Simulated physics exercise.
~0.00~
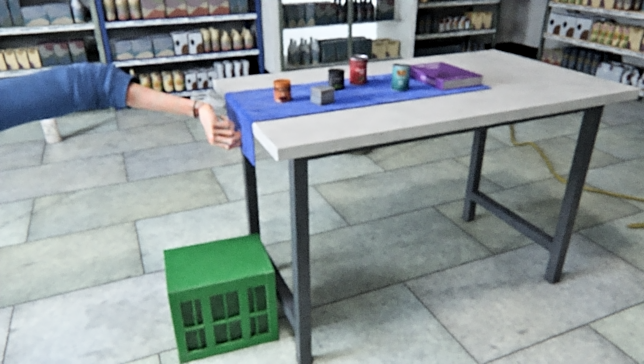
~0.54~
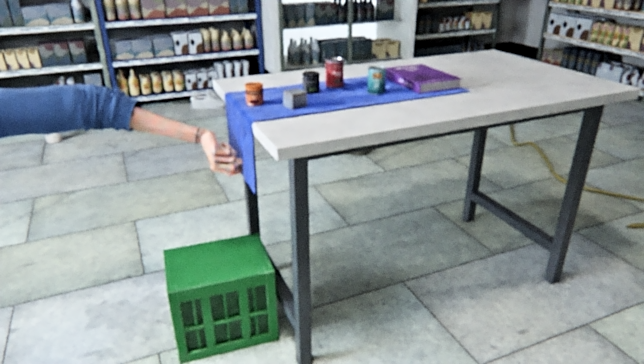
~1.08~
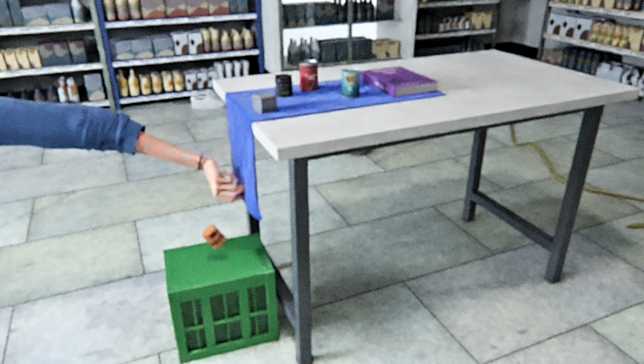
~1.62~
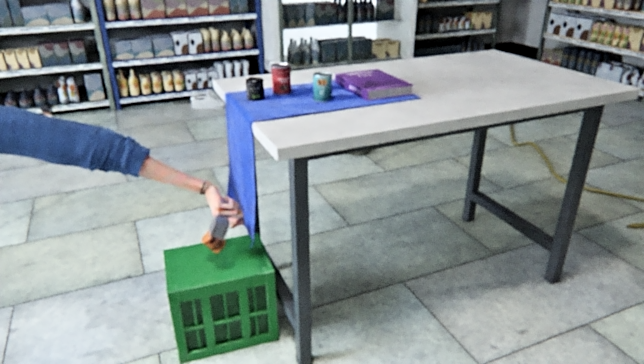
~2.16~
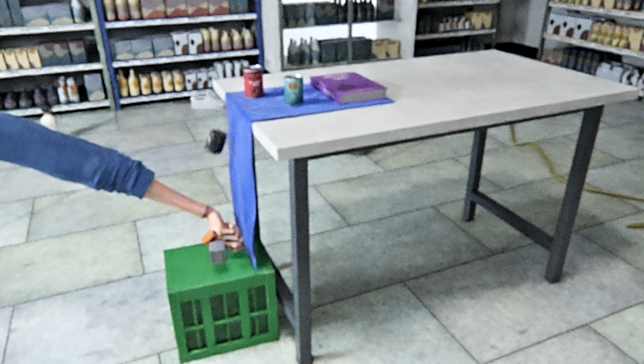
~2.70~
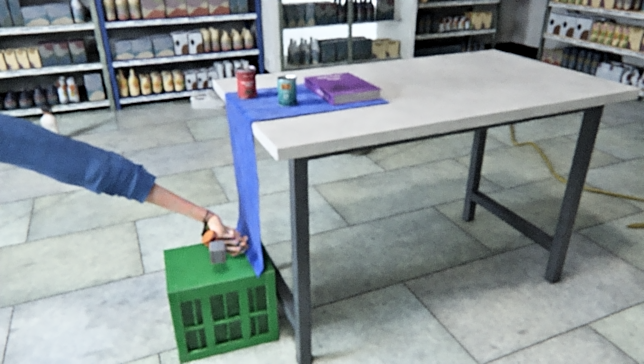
At first, a blue cloth lies across the end of a pale table, carrying an orange pot, a grey cube, a black pot, a red can, a turquoise can and a purple book, while a hand grips its hanging edge. The hand draws the cloth down, and everything on it slides left. The orange pot drops off first onto the green crate below, and the grey cube tumbles after it. Next the black pot falls over the edge. Finally the hem reaches the crate, with three things fallen and both cans still upright beside the book on the table.
